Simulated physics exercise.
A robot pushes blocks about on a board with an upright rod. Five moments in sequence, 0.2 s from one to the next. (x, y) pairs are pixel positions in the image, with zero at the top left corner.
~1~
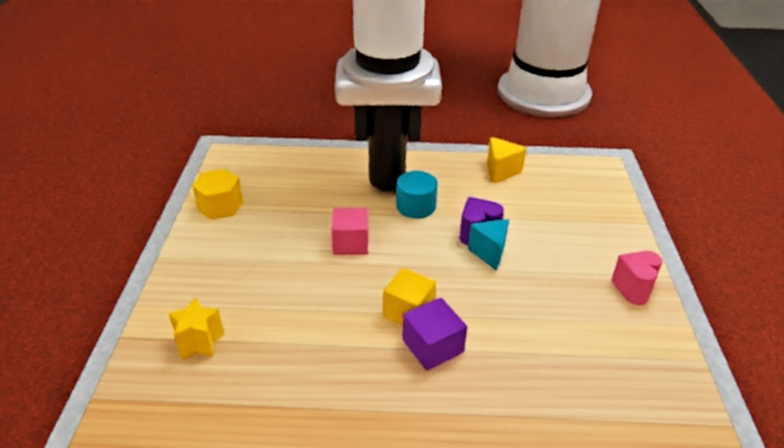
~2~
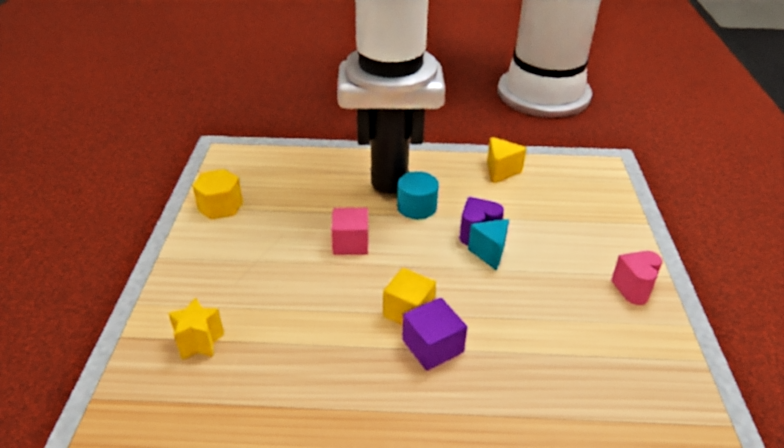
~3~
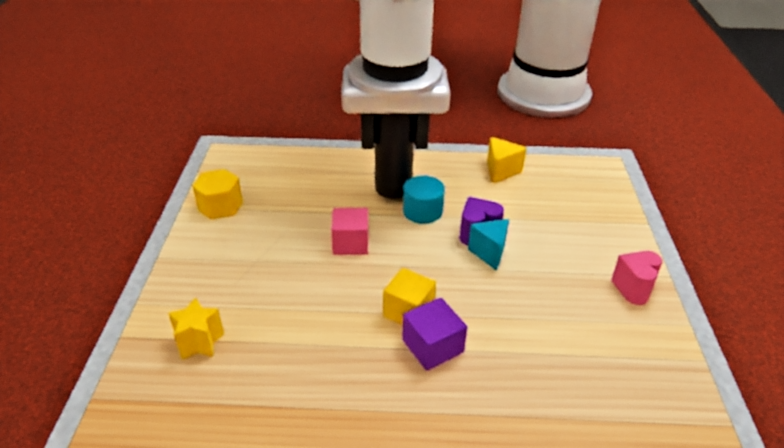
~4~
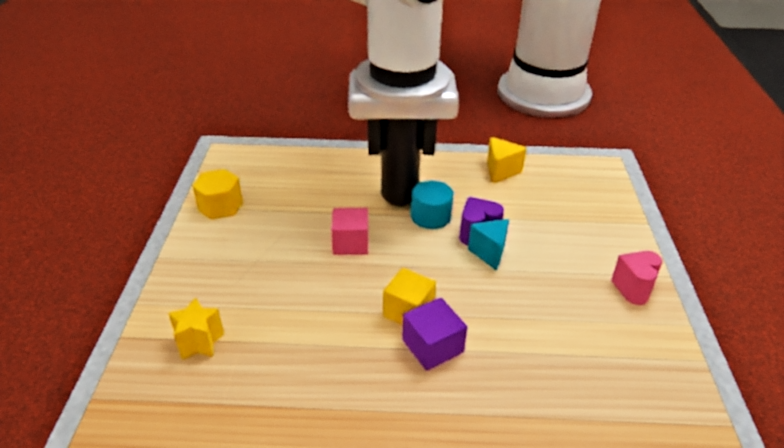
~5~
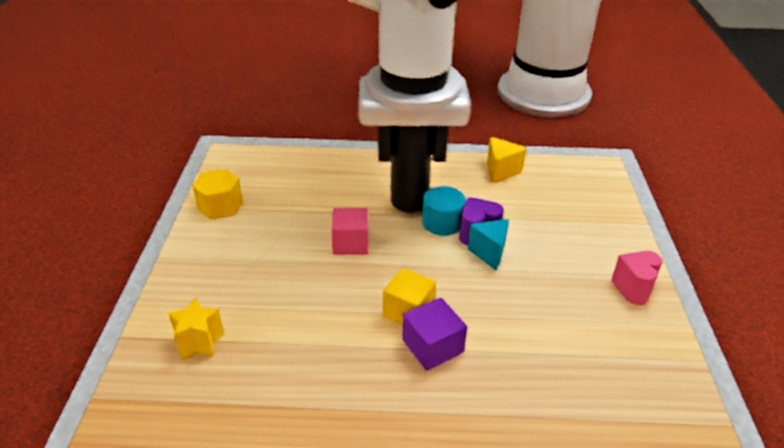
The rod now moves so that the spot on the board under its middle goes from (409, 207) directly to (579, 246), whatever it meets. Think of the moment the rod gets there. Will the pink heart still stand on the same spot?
No
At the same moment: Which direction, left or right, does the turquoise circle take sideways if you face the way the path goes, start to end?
Its sideways move is to the right.
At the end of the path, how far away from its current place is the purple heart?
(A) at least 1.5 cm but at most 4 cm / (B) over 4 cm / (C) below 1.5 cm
The correct letter is B.
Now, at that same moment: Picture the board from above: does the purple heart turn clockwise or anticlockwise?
Clockwise from above.
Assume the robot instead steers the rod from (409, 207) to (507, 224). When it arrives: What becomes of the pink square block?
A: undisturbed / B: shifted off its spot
Option A.
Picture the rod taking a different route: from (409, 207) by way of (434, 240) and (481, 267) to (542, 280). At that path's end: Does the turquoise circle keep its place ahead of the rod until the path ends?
In short: No.
What follows on the original path. One third of the way, rod at (464, 214); turquoise circle at (503, 212); purple heart at (540, 225), turned 20° clockwise; turquoise triangular piece at (505, 240), turned 35° clockwise.
Two thirds of the way, rod at (521, 228); turquoise circle at (559, 231); purple heart at (594, 251), turned 20° clockwise; turquoise triangular piece at (506, 240), turned 35° clockwise.
At the end, rod at (580, 240); turquoise circle at (608, 250); purple heart at (620, 280), turned 60° clockwise; turquoise triangular piece at (506, 240), turned 35° clockwise; pink heart at (655, 267).
